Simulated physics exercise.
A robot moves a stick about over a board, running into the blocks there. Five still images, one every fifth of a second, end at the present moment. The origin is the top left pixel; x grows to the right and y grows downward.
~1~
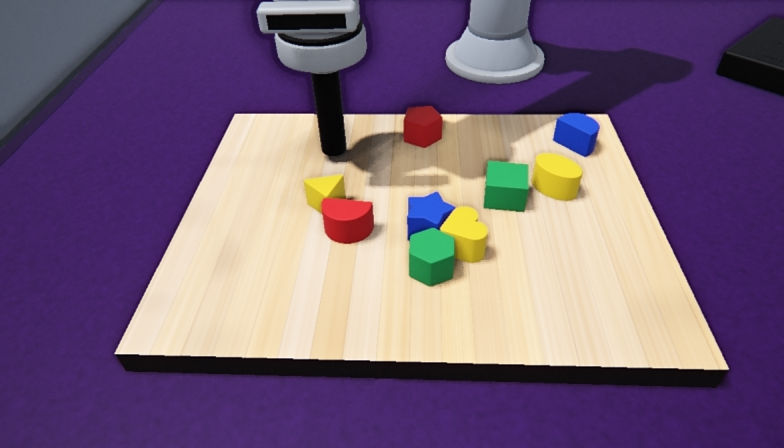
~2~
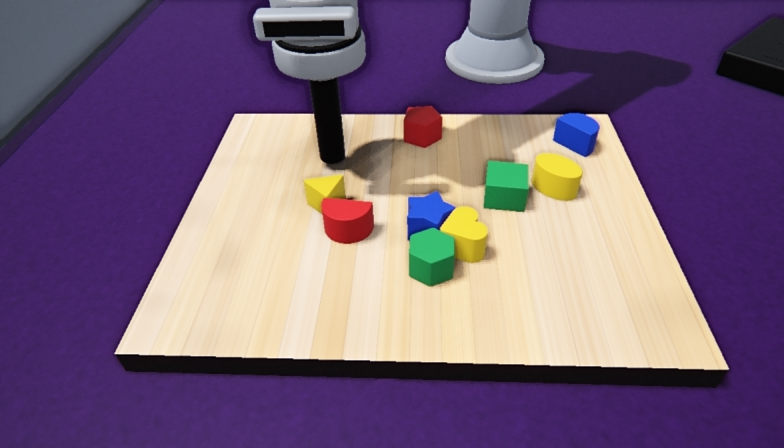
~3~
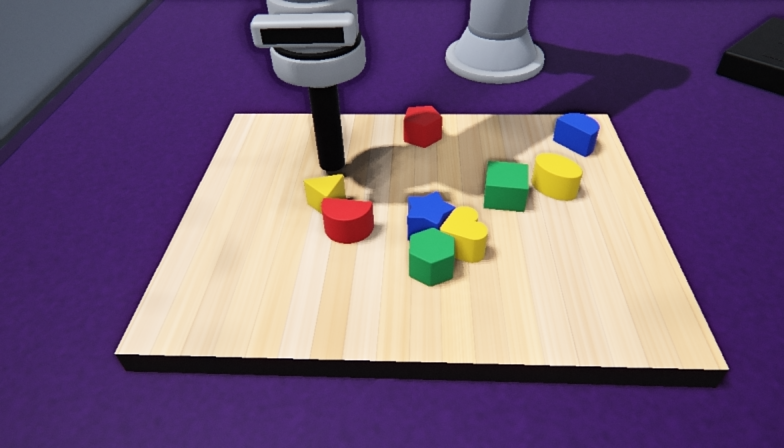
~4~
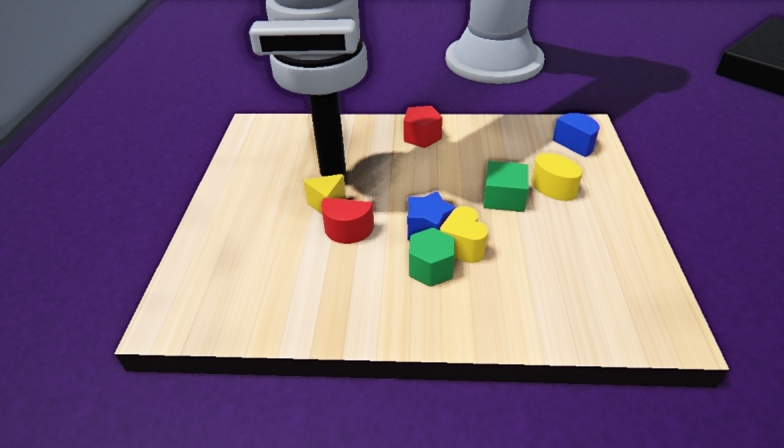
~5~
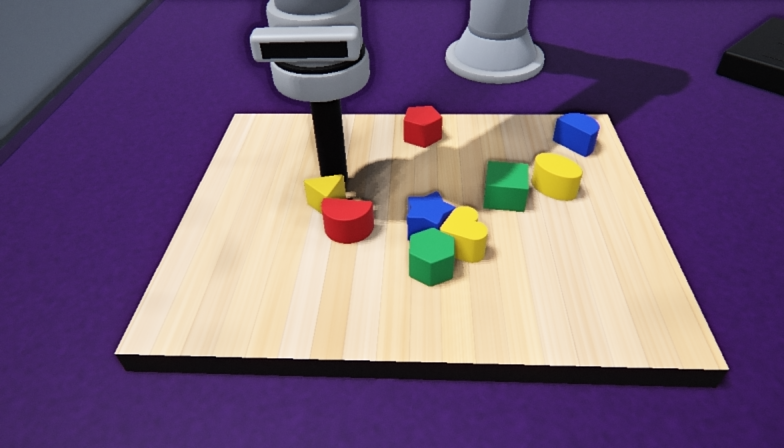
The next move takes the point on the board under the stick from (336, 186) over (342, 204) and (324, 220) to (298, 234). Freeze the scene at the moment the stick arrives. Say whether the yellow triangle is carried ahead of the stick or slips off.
It is still there in front.
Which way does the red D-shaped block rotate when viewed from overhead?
Prediction: Counterclockwise.
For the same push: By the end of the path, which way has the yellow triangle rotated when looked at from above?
Seen from above, its turn is clockwise.
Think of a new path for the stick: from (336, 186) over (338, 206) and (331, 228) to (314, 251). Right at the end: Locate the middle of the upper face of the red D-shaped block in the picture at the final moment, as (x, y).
If I read the scene right, the answer is (346, 226).
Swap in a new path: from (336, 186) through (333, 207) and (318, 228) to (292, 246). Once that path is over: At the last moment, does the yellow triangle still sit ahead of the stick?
Yes - that is the case.
On the path given first. One third of the way, stick at (341, 197); yellow triangle at (320, 194), turned 55° clockwise.
Two thirds of the way, stick at (321, 213); yellow triangle at (297, 211), turned 35° clockwise; red D-shaped block at (341, 213), turned 40° anticlockwise.
At the end, stick at (296, 227); yellow triangle at (275, 227), turned 40° clockwise; red D-shaped block at (341, 214), turned 45° anticlockwise.
